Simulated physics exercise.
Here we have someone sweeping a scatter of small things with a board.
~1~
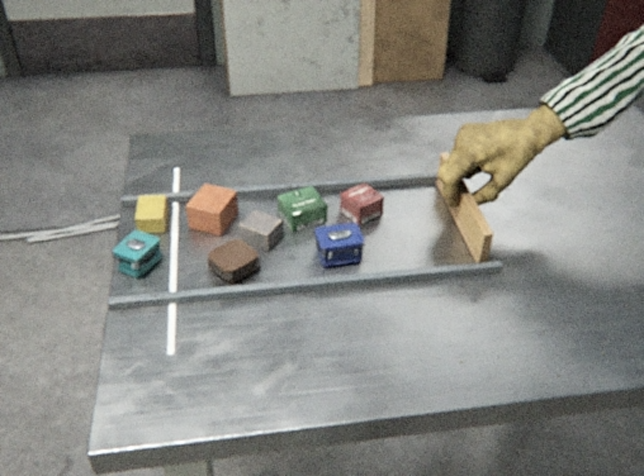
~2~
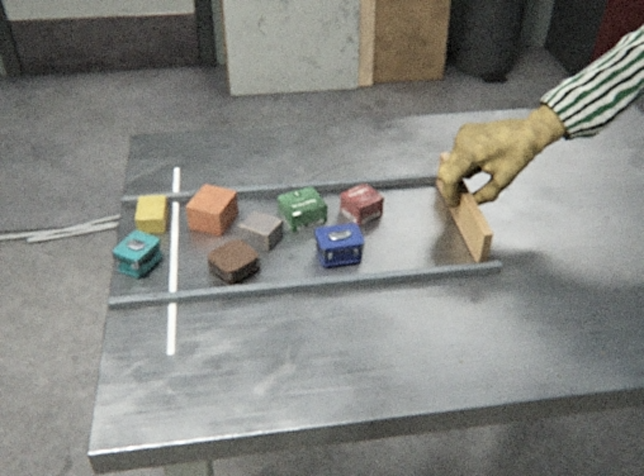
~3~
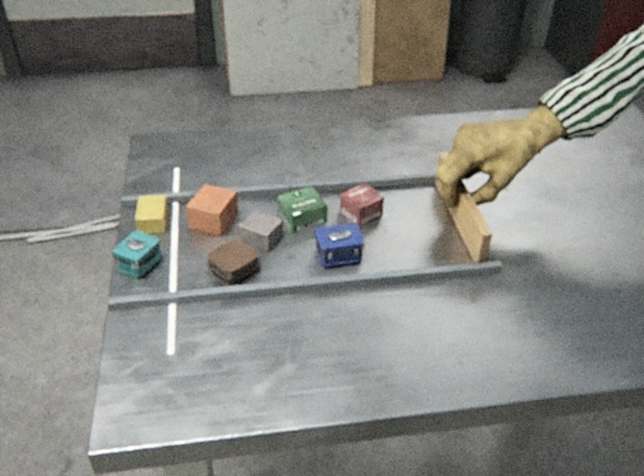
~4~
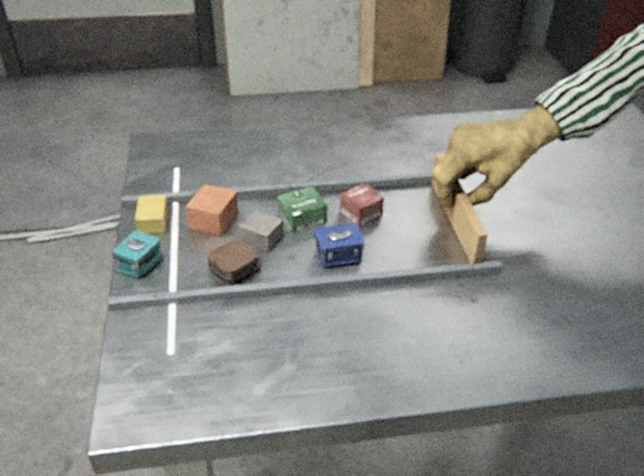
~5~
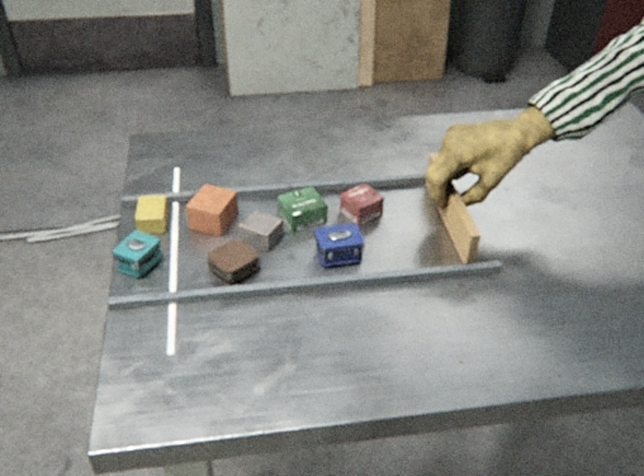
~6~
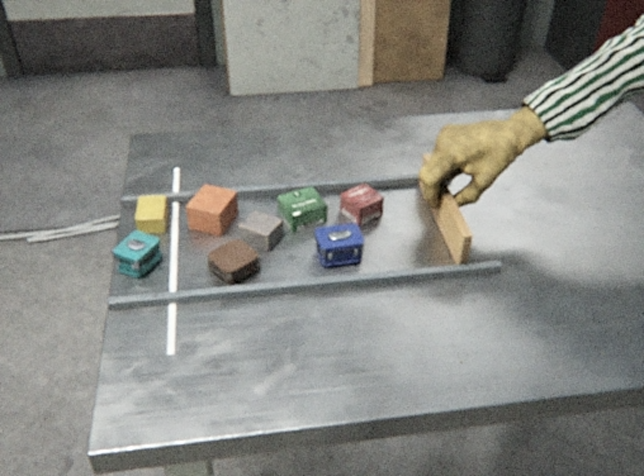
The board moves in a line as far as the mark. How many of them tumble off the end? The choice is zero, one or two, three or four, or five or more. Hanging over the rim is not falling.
The number that fall off is three or four.
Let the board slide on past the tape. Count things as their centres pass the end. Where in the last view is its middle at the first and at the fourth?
At (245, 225) for the first, at (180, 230) for the fourth.
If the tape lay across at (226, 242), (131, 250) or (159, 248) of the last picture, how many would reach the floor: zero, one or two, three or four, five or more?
In that order: 1 or 2; more than four; 5 or more.
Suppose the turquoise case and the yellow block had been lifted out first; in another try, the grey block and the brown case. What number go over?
The counts: 2 and 2.
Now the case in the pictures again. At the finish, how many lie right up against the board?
3 of them.
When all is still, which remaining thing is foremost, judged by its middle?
The green box.
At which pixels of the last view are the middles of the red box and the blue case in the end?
The red box at (158, 212), the blue case at (150, 263).
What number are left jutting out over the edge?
That would be 1.
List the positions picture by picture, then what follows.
In the first frame, turquoise case (138, 254); yellow block (152, 214); orange block (213, 210); board (462, 206); tape (174, 246).
In the second frame, yellow block (152, 214); blue case (339, 246).
In the third frame, orange block (213, 210); grey block (262, 230).
In the fourth frame, turquoise case (139, 255); board (457, 206).
In the fifth frame, yellow block (152, 214); green box (302, 209).
In the sixth frame, turquoise case (139, 255); yellow block (152, 214); orange block (213, 210); board (444, 207); tape (174, 246).
A little later, none off yet; turquoise case at rest near (139, 255); yellow block at rest near (152, 214); orange block at rest near (213, 210).
When it is over, the number that fall off is three or four; down, brown case, orange block, yellow block and turquoise case.
